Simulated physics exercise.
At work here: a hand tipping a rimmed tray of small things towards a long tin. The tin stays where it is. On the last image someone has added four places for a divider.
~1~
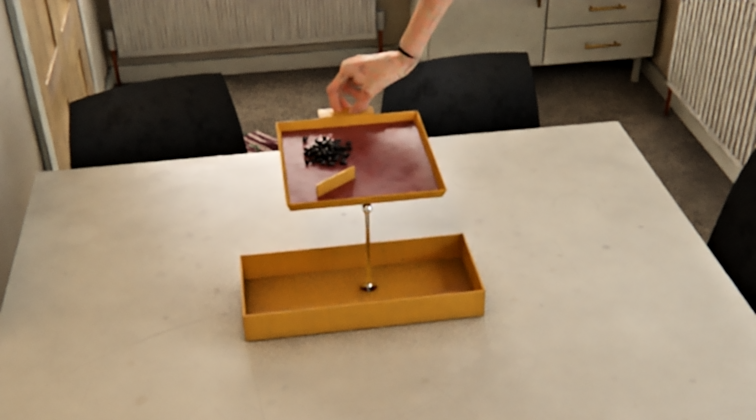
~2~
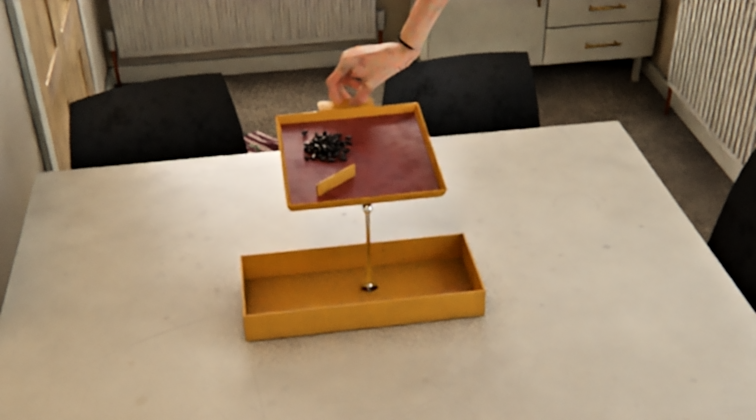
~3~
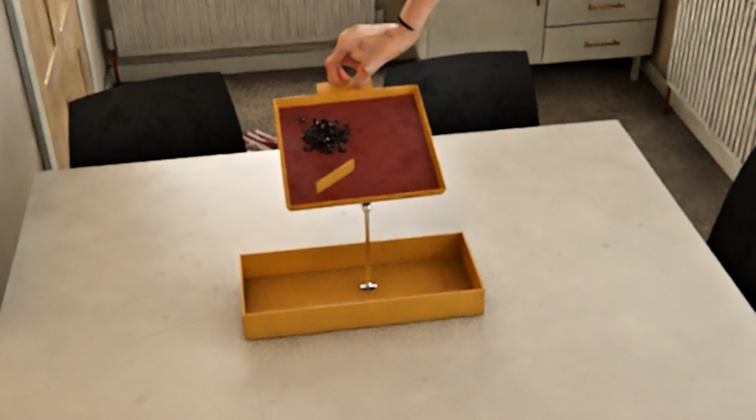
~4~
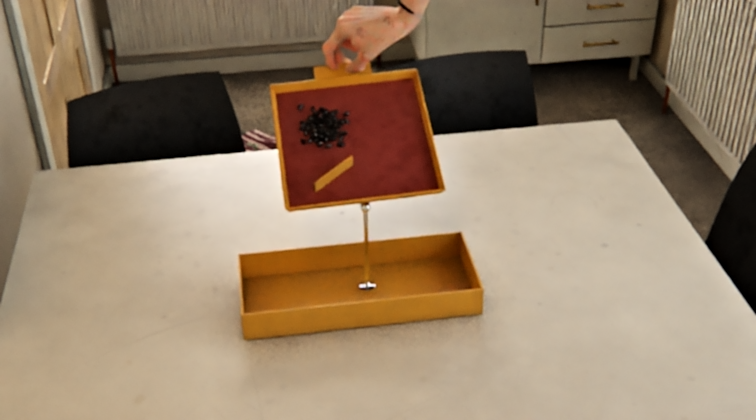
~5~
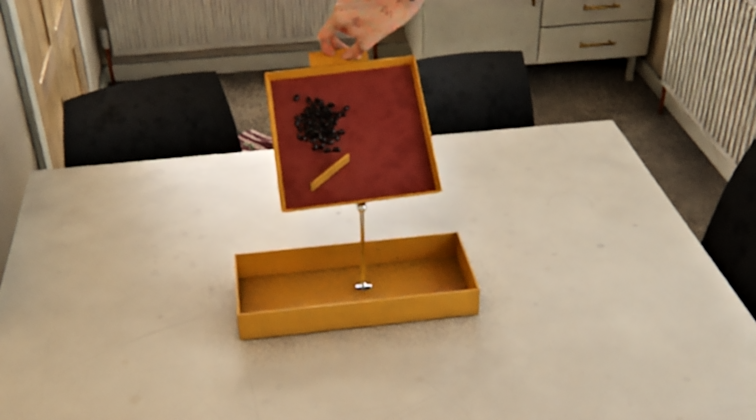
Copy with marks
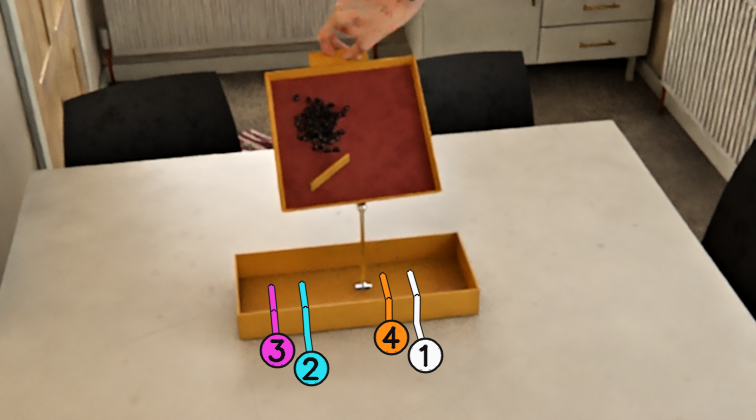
A hand lifting the far edge of a rimmed tray of black beans, tilting it steadily steeper above a long yellow tin.
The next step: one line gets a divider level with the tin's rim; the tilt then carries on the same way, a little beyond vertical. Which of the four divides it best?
Line 2 does it best.
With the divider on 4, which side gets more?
More lands on the left.
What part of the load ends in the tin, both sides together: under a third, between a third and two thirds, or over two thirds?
It is over two thirds.
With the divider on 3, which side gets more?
More lands on the right.
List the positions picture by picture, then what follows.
Corners of the pouring end near (290, 202) and (442, 188), level; middle of the load near (327, 153), black beans, in the first picture.
Corners of the pouring end near (291, 203) and (443, 188), barely tipped; fin from (317, 185) to (354, 164), in the second picture.
Corners of the pouring end near (290, 204) and (442, 187), a little tipped; front corners of the tin near (243, 315) and (484, 289), in the third picture.
Corners of the pouring end near (289, 206) and (441, 187), clearly tipped; far corners near (274, 87) and (414, 72), in the fourth picture.
Corners of the pouring end near (285, 207) and (438, 188), clearly tipped; the left corner sinks a little lower, in the fifth picture.
On the marked copy, line 1 crosses the front rim at (416, 296); line 2 crosses the front rim at (305, 308); line 3 crosses the front rim at (273, 311); line 4 crosses the front rim at (388, 299).
Choosing 1, of what is caught, the whole lot on the left of the divider, none at all on the right.
Choosing 2, of what is caught, close to two thirds on the left of the divider, close to a third on the right.
Choosing 3, of what is caught, only a few on the left of the divider, all but a few on the right.
Choosing 4, of what is caught, the whole lot on the left of the divider, none at all on the right.
